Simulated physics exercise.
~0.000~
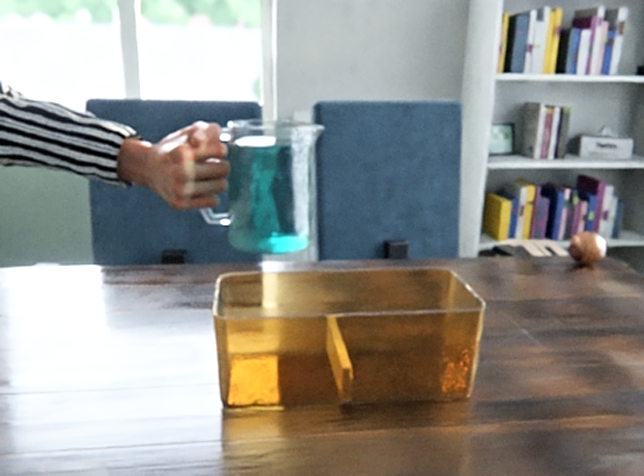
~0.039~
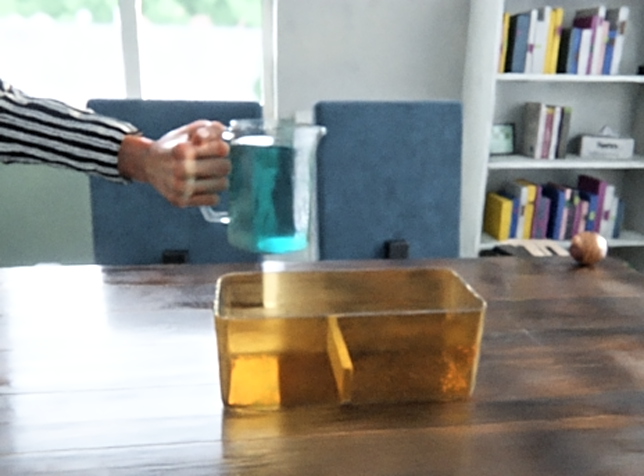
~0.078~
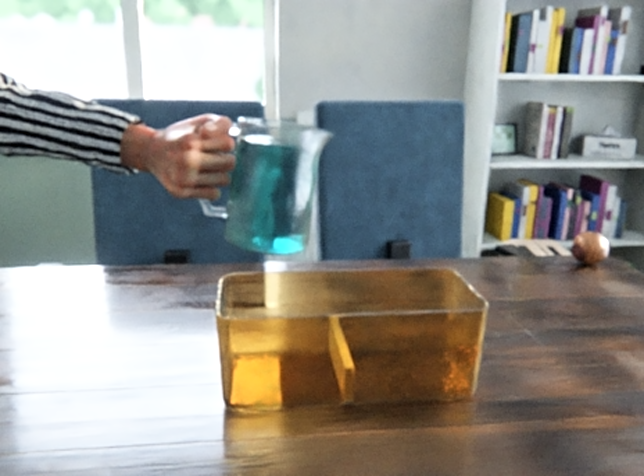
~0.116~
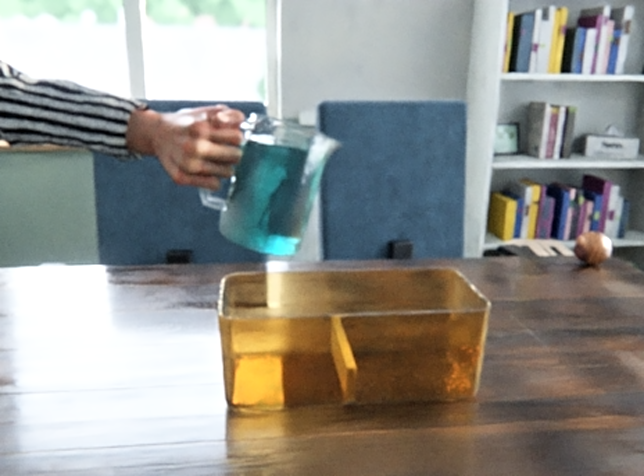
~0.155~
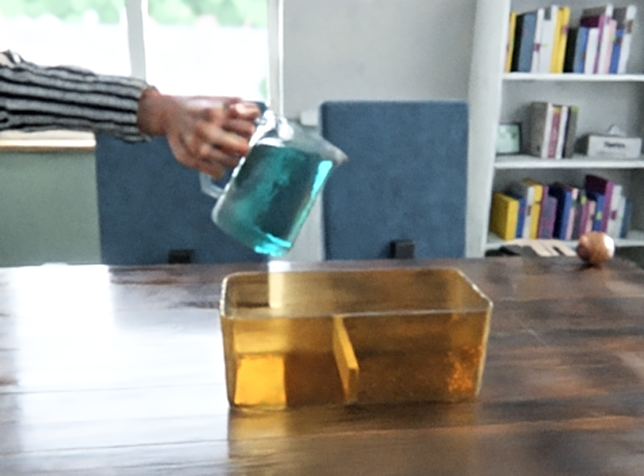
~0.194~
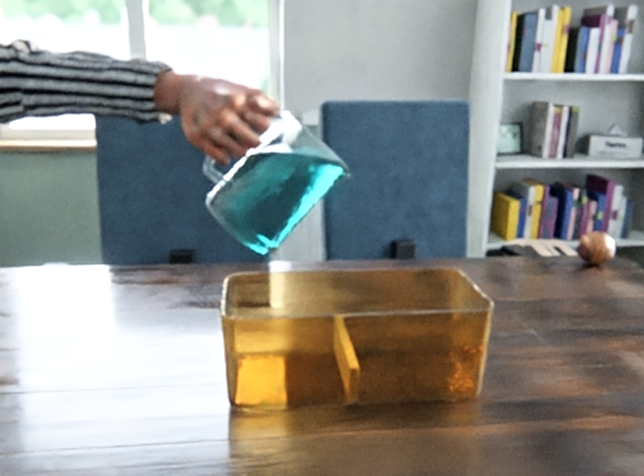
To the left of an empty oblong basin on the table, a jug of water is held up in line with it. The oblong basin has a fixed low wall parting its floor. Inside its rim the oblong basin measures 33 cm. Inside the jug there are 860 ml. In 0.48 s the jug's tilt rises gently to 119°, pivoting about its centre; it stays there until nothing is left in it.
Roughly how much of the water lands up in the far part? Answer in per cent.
Around 91 %.
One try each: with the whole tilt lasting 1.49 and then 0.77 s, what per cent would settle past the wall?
95 per cent first, 95 per cent second.
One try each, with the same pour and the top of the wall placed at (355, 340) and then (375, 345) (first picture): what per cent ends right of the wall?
First try about 75 %, second try about 40 %.
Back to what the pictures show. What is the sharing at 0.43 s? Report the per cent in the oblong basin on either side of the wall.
Left side near 0, right side near 22.
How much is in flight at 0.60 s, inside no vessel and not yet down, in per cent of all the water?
Some 18 % is up in the air.
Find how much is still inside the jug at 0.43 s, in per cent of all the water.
Some 56 % of it is still there.
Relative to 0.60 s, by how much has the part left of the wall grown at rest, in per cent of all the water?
About 3 per cent.
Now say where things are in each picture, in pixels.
Tilt 0°; pouring edge (324, 126); surface from (232, 143) to (310, 142); the oblong basin's rim runs from (217, 296) to (468, 288); the wall's top is at (338, 342), in the first frame.
Tilt 2°; pouring edge (326, 128); surface from (234, 142) to (311, 144), in the second frame.
Tilt 8°; pouring edge (333, 134); surface from (239, 141) to (317, 146), in the third frame.
Tilt 16°; pouring edge (342, 144); surface from (241, 159) to (325, 150), in the fourth frame.
Tilt 28°; pouring edge (350, 158); surface from (236, 172) to (336, 155), in the fifth frame.
Tilt 42°; pouring edge (354, 176); surface from (225, 178) to (346, 163), in the sixth frame.
After 0.43 s the tilt is 116° and 55 per cent is still to pour, 0 is left of the wall and 21 right of it.
After 0.60 s the tilt is 119° and 13 per cent is still to pour, 3 is left of the wall and 66 right of it.
After 0.78 s the tilt is 119° and 1 per cent is still to pour, 4 is left of the wall and 88 right of it.
After 0.98 s the tilt is 119° and 0 per cent is still to pour, 5 is left of the wall and 91 right of it.
In the end 5 per cent lies left of the wall, 91 right of it and 4 outside.
